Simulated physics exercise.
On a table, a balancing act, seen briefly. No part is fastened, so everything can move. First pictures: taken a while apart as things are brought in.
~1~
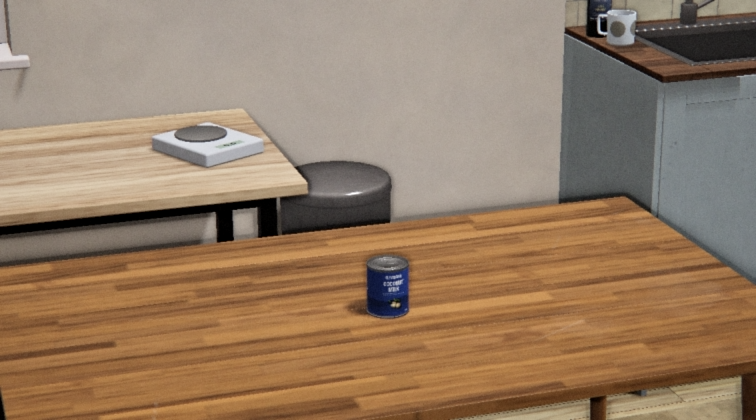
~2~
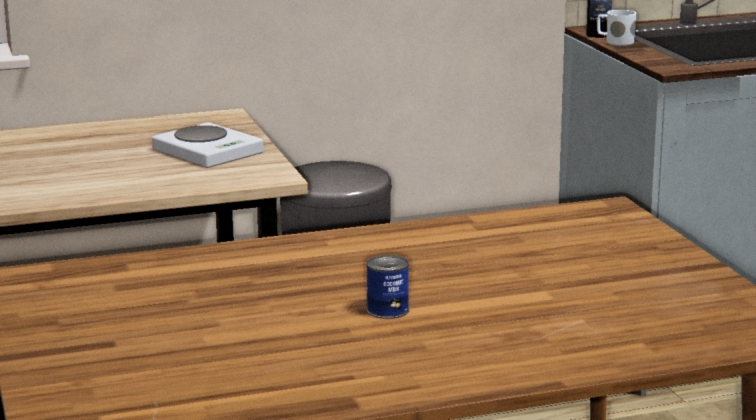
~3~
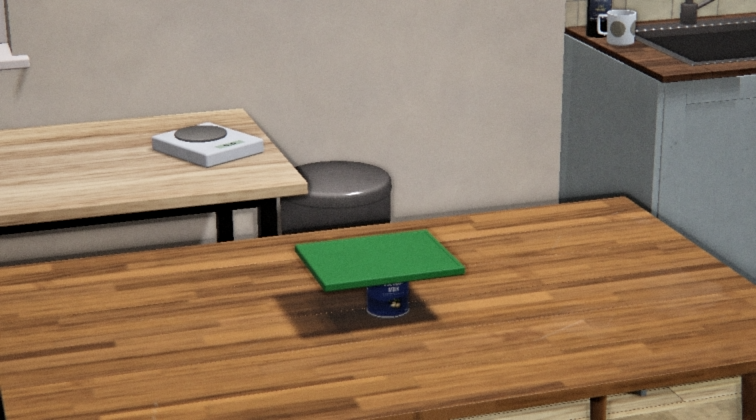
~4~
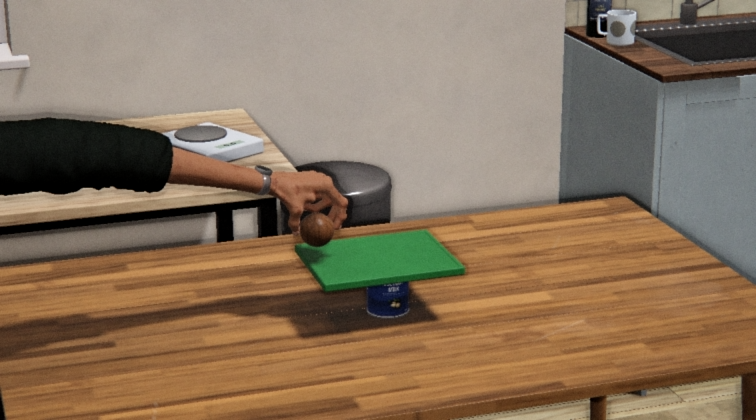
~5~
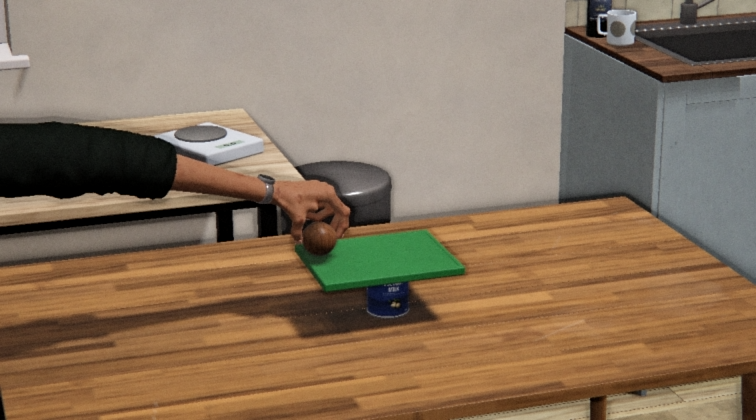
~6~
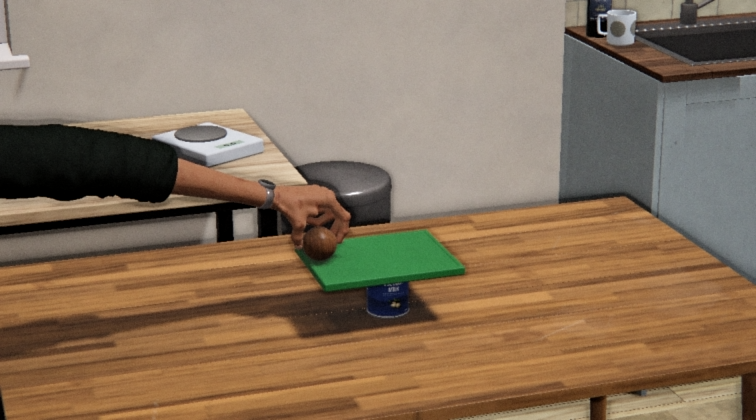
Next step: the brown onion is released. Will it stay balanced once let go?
No.
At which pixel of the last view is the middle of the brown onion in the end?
The object winds up at approximately (244, 309).
Then, 0.30 s later than the last frame, brown onion now fallen; green lid tilted by 27°.
Then, 0.40 s later than the last frame, green lid tilted by 52°.
Then, 0.60 s later than the last frame, green lid tilted by 37°.
Then, 0.80 s later than the last frame, green lid now fallen.
When it is over, fallen, brown onion and green lid; blue tin as before. End places, in pixels of the last picture, brown onion near (244, 309). The stack loses its balance.
